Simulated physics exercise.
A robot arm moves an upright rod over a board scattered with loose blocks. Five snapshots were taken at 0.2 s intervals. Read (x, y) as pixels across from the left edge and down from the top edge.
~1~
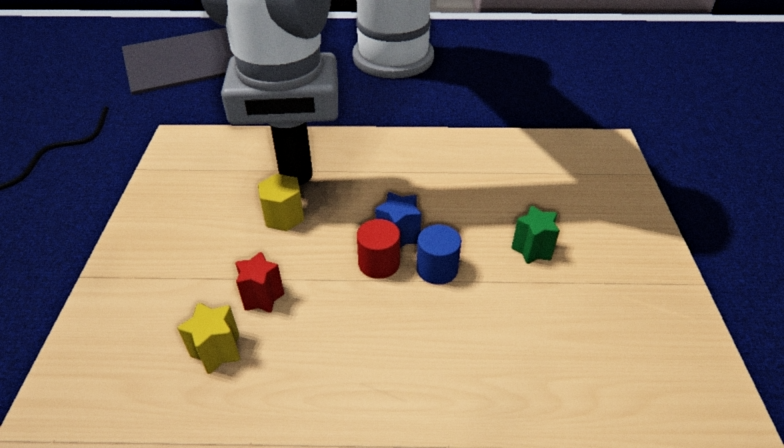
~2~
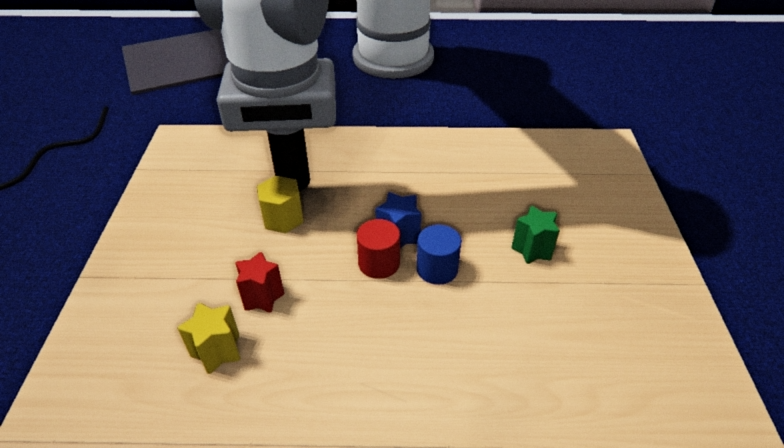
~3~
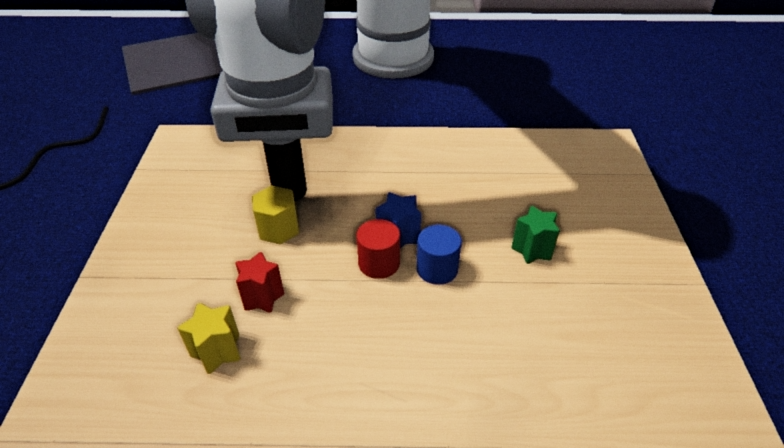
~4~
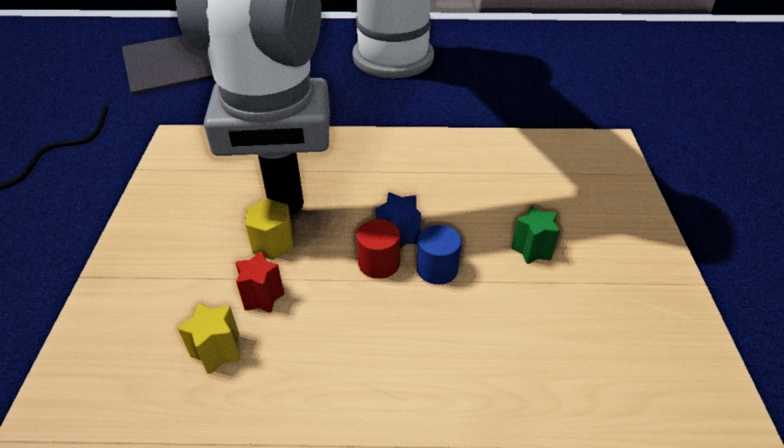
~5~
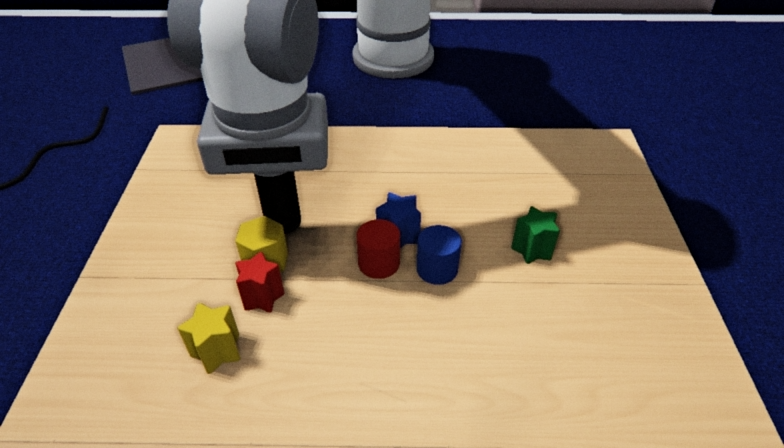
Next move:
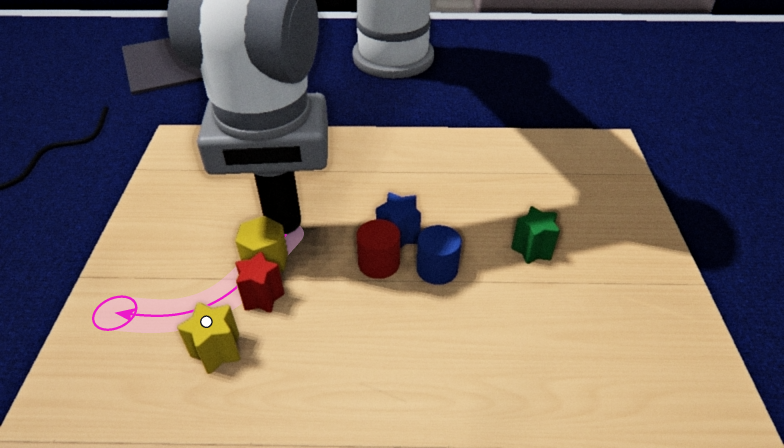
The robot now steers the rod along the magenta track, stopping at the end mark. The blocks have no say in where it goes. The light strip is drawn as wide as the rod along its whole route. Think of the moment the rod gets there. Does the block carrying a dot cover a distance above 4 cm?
Final answer: No.
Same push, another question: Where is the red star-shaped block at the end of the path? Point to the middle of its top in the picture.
If I read the scene right, the answer is (254, 313).
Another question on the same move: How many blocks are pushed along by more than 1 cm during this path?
Total moved: Three or more.
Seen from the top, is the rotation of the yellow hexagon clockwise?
Going by the path, no.
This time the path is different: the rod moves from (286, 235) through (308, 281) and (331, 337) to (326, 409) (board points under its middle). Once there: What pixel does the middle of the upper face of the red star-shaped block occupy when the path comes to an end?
My best guess is (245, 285).
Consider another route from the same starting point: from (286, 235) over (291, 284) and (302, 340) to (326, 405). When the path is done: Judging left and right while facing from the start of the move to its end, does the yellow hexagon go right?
Yes
Drawn move, from (286, 235) via (247, 278) and (186, 313), ending at (115, 313); the dot is on the yellow star-shaped block.
What follows on the original path. One third of the way, rod at (243, 267); red star-shaped block at (254, 306), turned 20° anticlockwise; yellow hexagon at (228, 282), turned 40° anticlockwise.
Two thirds of the way, rod at (181, 301); yellow star-shaped block at (194, 350); red star-shaped block at (254, 313), turned 45° anticlockwise; yellow hexagon at (205, 310), turned 70° anticlockwise.
At the end, rod at (108, 301); yellow star-shaped block at (194, 350); red star-shaped block at (254, 313), turned 45° anticlockwise; yellow hexagon at (205, 310), turned 70° anticlockwise.
